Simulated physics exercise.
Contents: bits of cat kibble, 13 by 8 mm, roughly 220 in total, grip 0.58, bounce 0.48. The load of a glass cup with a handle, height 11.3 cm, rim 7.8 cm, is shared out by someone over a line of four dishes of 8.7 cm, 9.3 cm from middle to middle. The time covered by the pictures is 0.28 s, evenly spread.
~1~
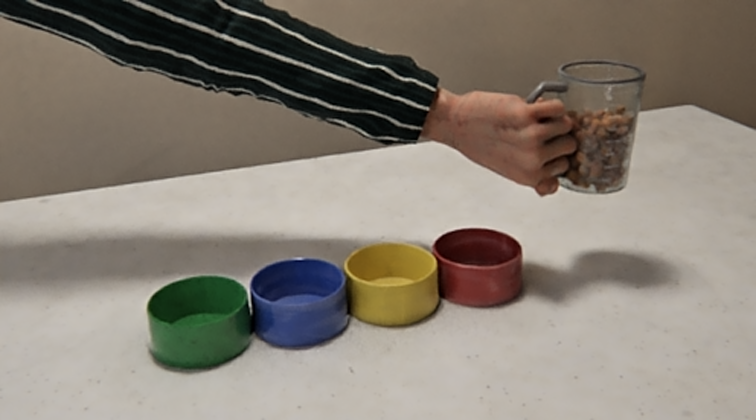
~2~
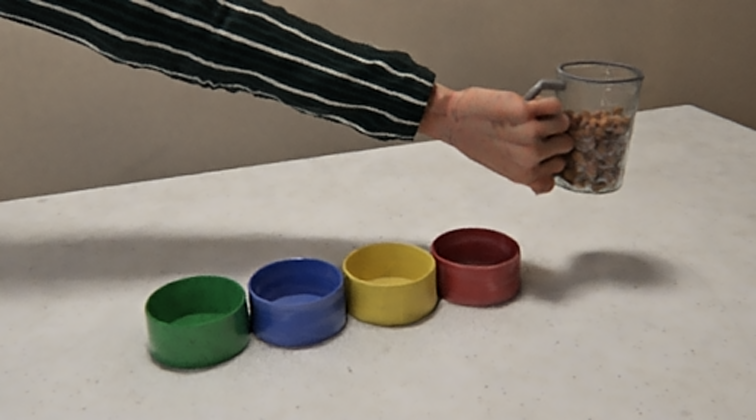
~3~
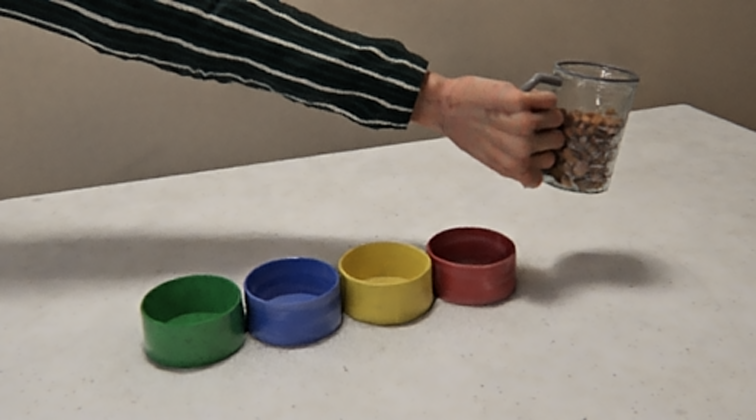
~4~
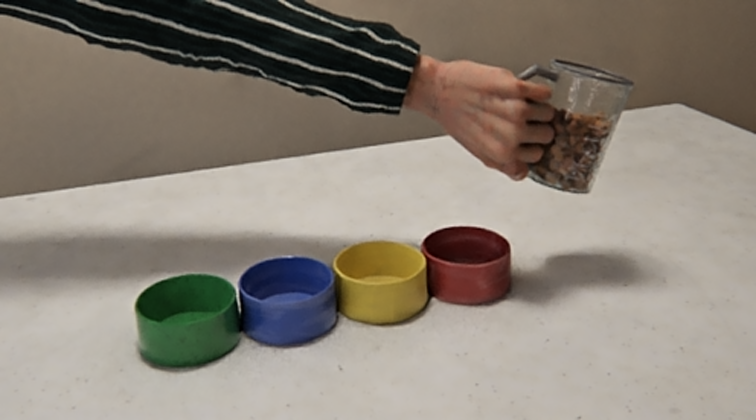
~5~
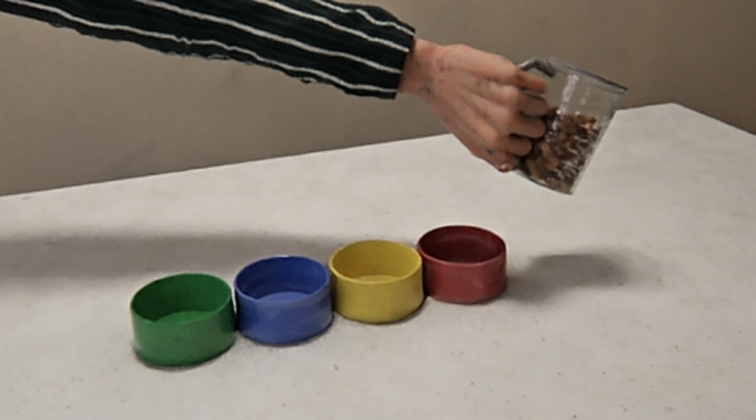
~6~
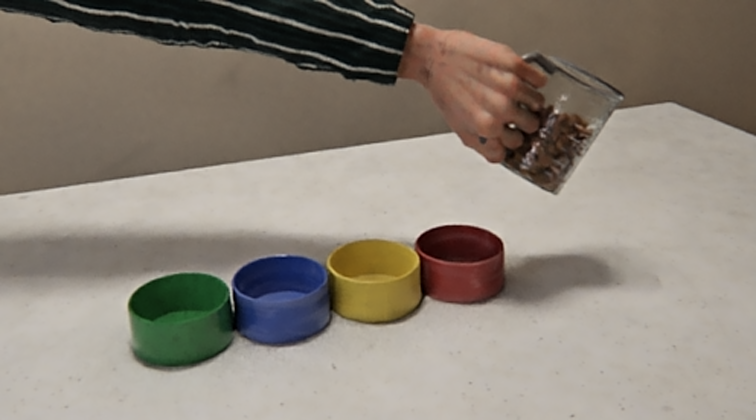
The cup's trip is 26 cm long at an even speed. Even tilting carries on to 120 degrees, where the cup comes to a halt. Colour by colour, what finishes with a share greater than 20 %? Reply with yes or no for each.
Red dish: No, blue dish: No, green dish: No, yellow dish: No, counter: Yes.
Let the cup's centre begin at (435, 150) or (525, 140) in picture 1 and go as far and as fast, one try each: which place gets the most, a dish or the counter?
First try: Yellow; second try: Red.
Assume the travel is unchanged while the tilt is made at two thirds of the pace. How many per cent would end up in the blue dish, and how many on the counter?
The blue dish would get 0 and the counter 40.
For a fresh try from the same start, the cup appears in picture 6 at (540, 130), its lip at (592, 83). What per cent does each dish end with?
Dish by dish: Red 10 per cent, blue 0 per cent, green 0 per cent, yellow 80 per cent.
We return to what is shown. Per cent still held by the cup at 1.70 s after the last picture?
Somewhere close to 0 percent.
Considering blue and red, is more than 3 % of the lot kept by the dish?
Blue no; red yes.
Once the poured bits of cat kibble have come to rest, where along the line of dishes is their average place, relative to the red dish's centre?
I'd put it near 9 cm to the right of the dish's middle.
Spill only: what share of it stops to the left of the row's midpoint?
Roughly 0 %.
Then, 1.02 s after the last picture, tilt 120 degrees; cup holds 15 %.
Then, 1.70 s after the last picture, tilt 120 degrees; cup holds 0 %, red 10 %.
Then, 2.41 s after the last picture, tilt 120 degrees; cup holds 0 %, red 10 %.
In the end, red 10 %, blue 0 %, green 0 %, yellow 0 %, counter 90 %.
